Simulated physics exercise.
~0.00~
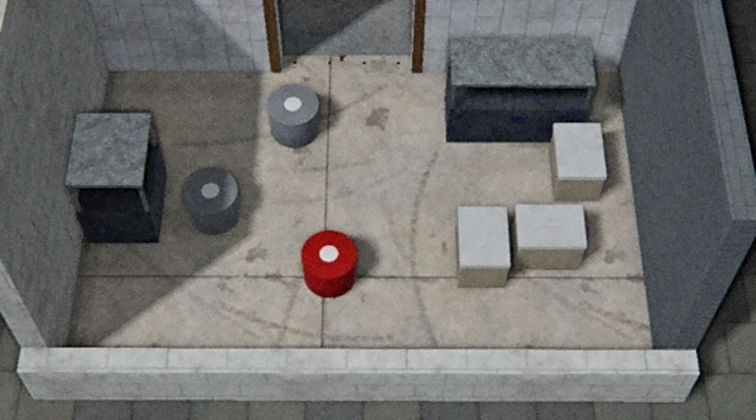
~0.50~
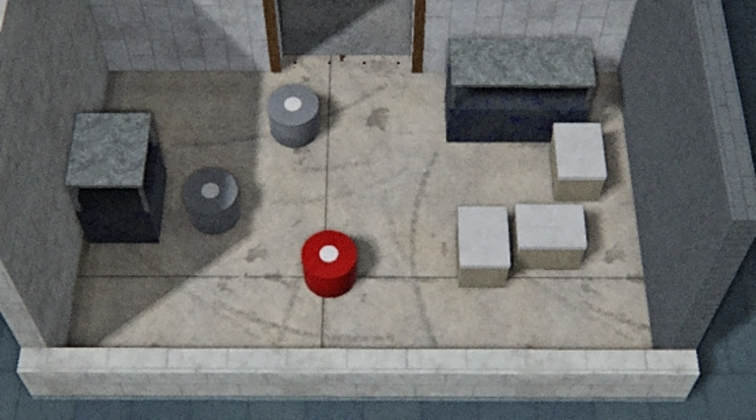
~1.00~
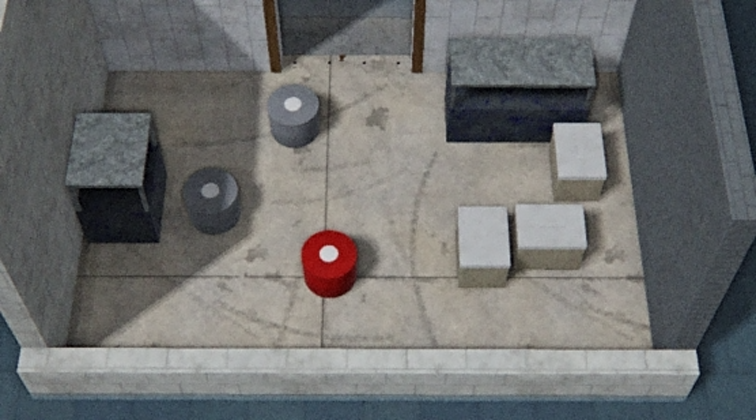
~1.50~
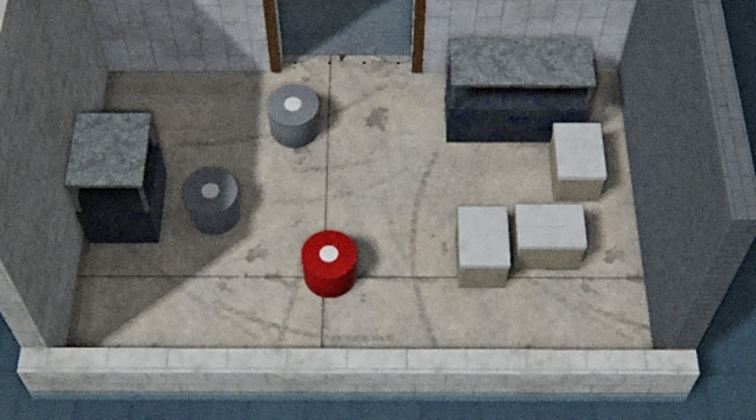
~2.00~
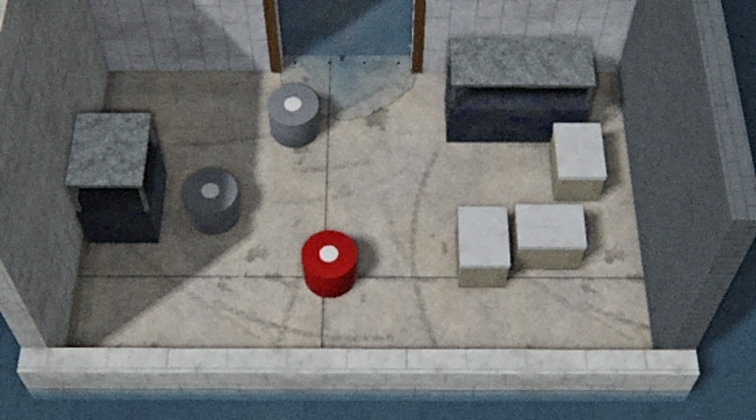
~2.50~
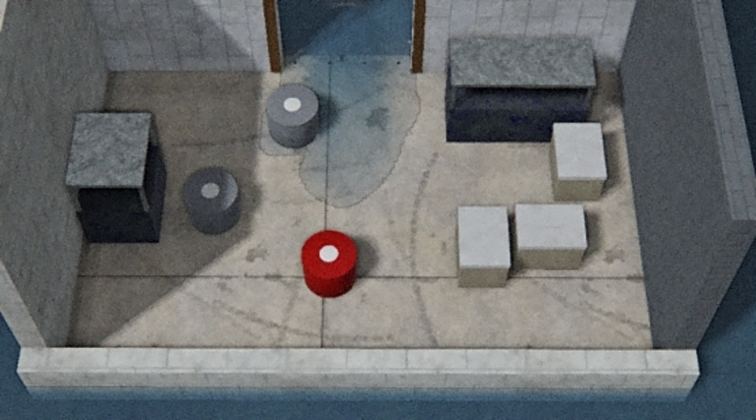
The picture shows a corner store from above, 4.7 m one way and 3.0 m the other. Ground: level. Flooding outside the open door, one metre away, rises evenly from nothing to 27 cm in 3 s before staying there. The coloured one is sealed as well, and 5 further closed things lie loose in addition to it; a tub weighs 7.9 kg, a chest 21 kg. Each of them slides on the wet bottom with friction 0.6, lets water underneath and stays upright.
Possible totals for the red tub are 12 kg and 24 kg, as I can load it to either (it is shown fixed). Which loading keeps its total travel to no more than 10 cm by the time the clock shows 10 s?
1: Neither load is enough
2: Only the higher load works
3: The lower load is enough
1, neither load is enough.
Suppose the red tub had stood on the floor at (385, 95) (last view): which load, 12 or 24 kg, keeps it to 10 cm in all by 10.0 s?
Note: None OK.
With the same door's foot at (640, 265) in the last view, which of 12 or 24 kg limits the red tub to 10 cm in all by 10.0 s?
Lab note: Both masses insufficient.
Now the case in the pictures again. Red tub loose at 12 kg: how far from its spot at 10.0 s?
It would be some 80 cm from its spot.
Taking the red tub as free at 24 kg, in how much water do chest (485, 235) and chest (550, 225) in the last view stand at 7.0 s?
Some 13 cm at the first, some 10 cm at the second.
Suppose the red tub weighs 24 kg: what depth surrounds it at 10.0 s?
Around 20 cm.
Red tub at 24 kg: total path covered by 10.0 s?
Roughly 60 centimetres.
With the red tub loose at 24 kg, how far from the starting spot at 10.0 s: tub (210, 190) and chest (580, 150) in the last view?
In turn: 100 cm, 10 cm.
After 3.5 s the red tub would be 1 cm from its start with 12 kg and 0 cm from its start with 24 kg; 5 cm of water round it then.
After 4.5 s the red tub would be 57 cm from its start with 12 kg and 3 cm from its start with 24 kg; 7 cm of water round it then.
After 7.0 s the red tub would be 68 cm from its start with 12 kg and 16 cm from its start with 24 kg; 11 cm of water round it then.
After 10.0 s the red tub would be 74 cm from its start with 12 kg and 67 cm from its start with 24 kg; 20 cm of water round it then.
